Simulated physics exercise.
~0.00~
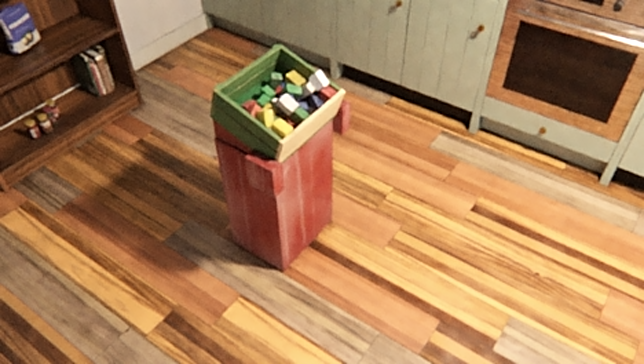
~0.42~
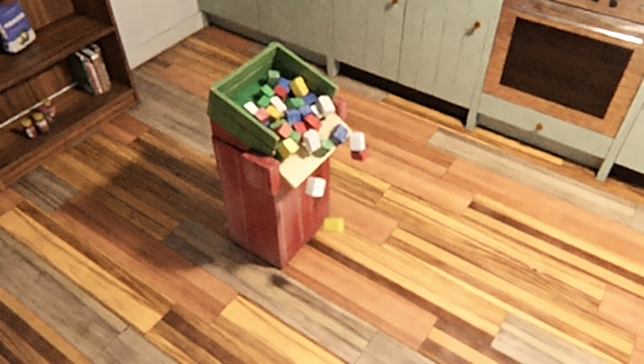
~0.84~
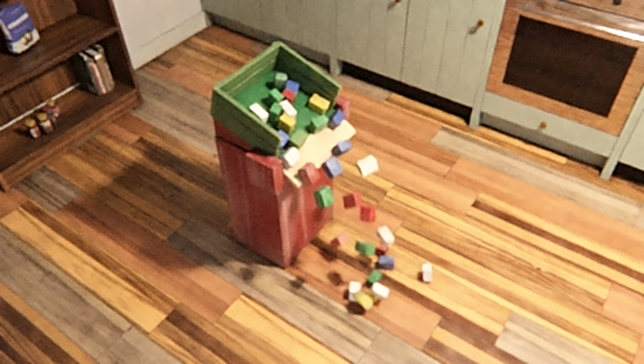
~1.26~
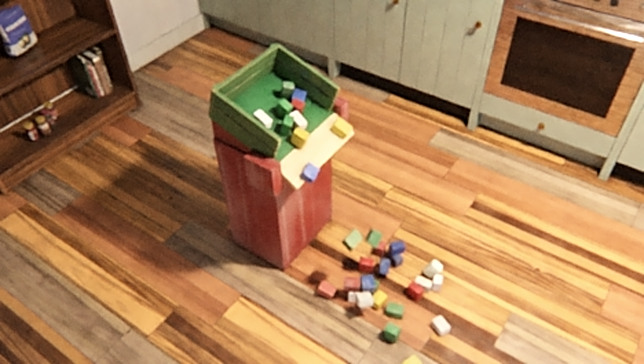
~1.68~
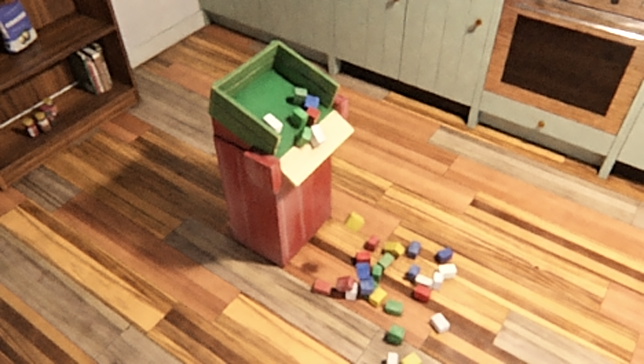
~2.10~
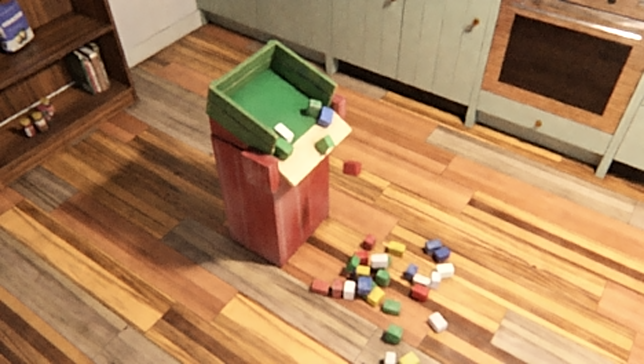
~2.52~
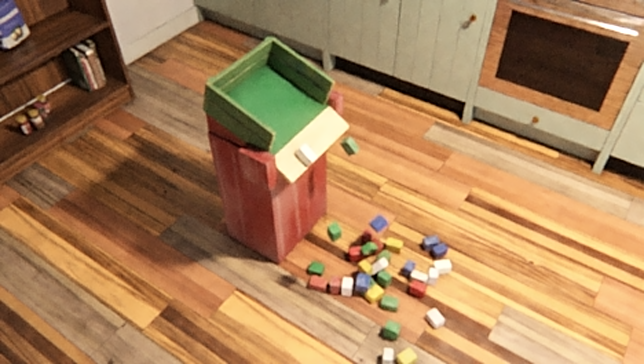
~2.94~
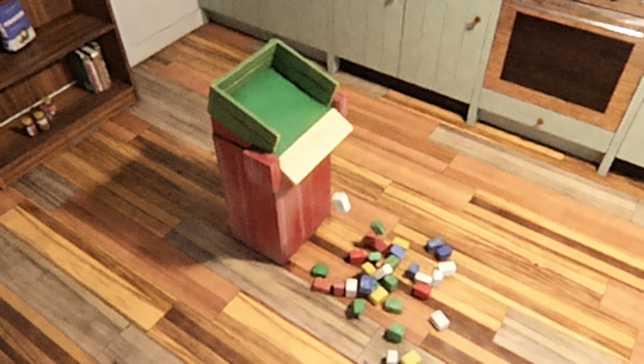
The clip shows a tilted green bin of colourful toy bricks on a red stand in a kitchen. Its front flap swings down and the bricks tumble onto the wooden floor, the last few sliding out until the bin is empty and the bricks lie scattered.
